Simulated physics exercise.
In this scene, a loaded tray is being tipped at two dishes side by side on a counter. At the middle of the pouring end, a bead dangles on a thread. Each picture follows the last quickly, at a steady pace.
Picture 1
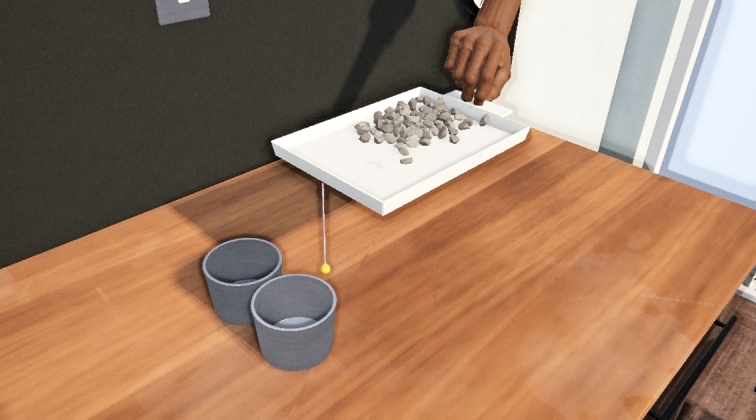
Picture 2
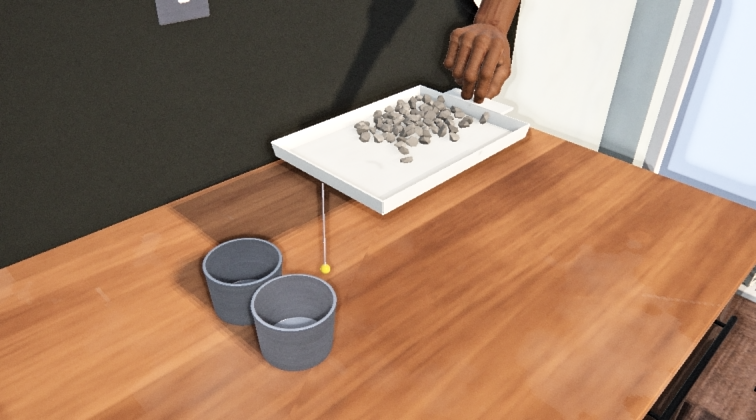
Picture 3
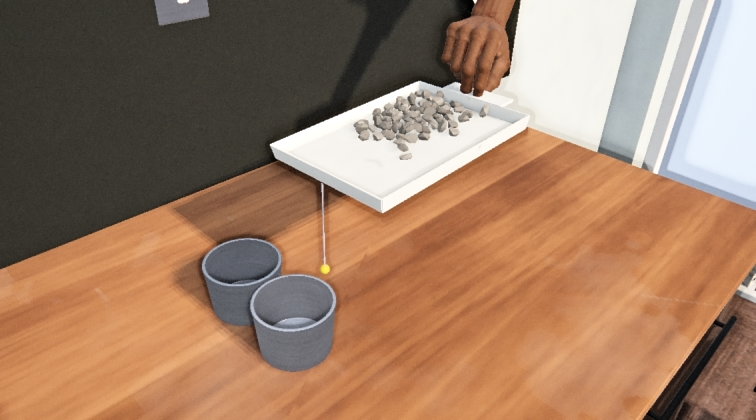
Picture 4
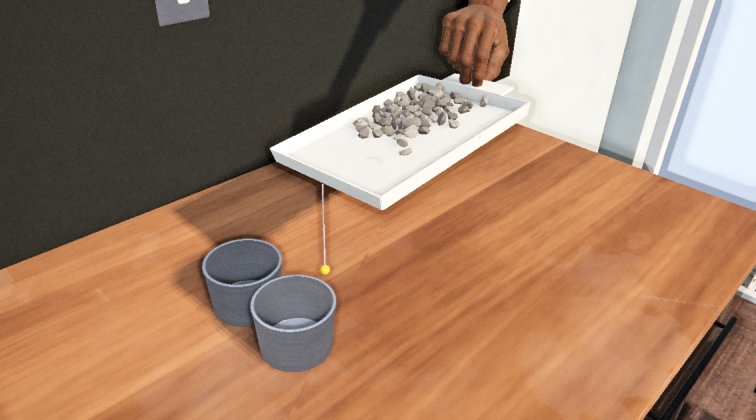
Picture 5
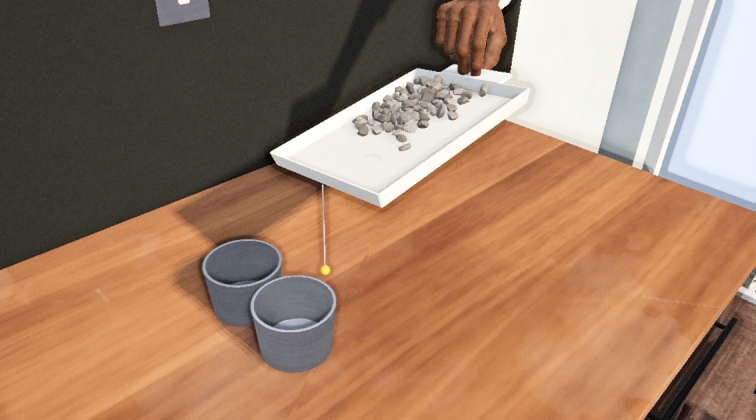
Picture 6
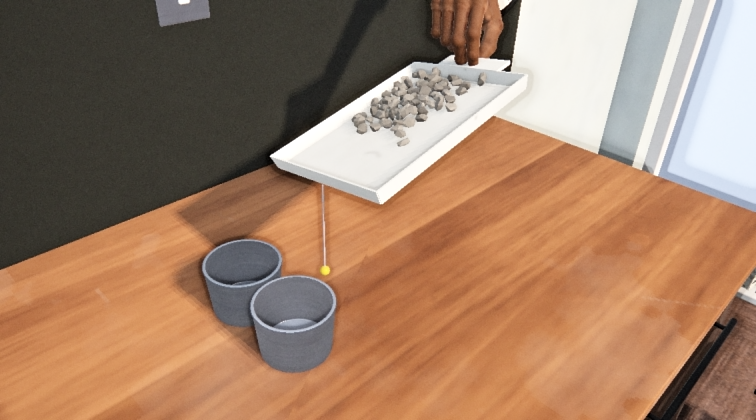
On a wooden counter, a hand held a white tray of grey pebbles near two dark cups, then gradually raised the far end, tilting the tray while a yellow bead hung almost still beneath it.
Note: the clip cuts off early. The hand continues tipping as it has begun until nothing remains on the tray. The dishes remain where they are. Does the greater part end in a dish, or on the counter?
The dishes will fail to catch most of it.
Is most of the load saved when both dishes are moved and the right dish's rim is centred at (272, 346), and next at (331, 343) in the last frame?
Well, it comes to a lesser portion at first and a lesser portion after that.
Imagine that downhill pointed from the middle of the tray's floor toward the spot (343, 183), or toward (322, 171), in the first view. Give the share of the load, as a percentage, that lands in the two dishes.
In order: About 50, then 70 percent.
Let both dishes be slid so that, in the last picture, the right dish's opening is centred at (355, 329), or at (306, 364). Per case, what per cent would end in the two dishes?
Close to 10 in a hundred, then close to 0 in a hundred.
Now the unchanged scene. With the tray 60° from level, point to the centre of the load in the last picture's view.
I'd put the middle of the pieces at roughly (312, 142).
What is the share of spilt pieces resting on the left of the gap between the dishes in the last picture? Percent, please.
It comes to about 10 percent.
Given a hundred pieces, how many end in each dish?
Left dish keeps 30 %, right dish keeps 0 %.
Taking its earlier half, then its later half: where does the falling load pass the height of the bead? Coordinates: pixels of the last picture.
The first part passes (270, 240); everything after passes (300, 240).
Just after the last frame, tray tipped steeply; almost all on the tray; about a tenth in the air.
A moment on, tray tipped right over; roughly a quarter on the tray; just a few in the right dish; roughly a third in the left dish; roughly half outside both; about a tenth in the air.
Further on, tray tipped past a quarter turn; just a few in the right dish; roughly a third in the left dish; roughly two thirds outside both.
When it is over, tray tipped past a quarter turn; just a few in the right dish; roughly a third in the left dish; roughly two thirds outside both.
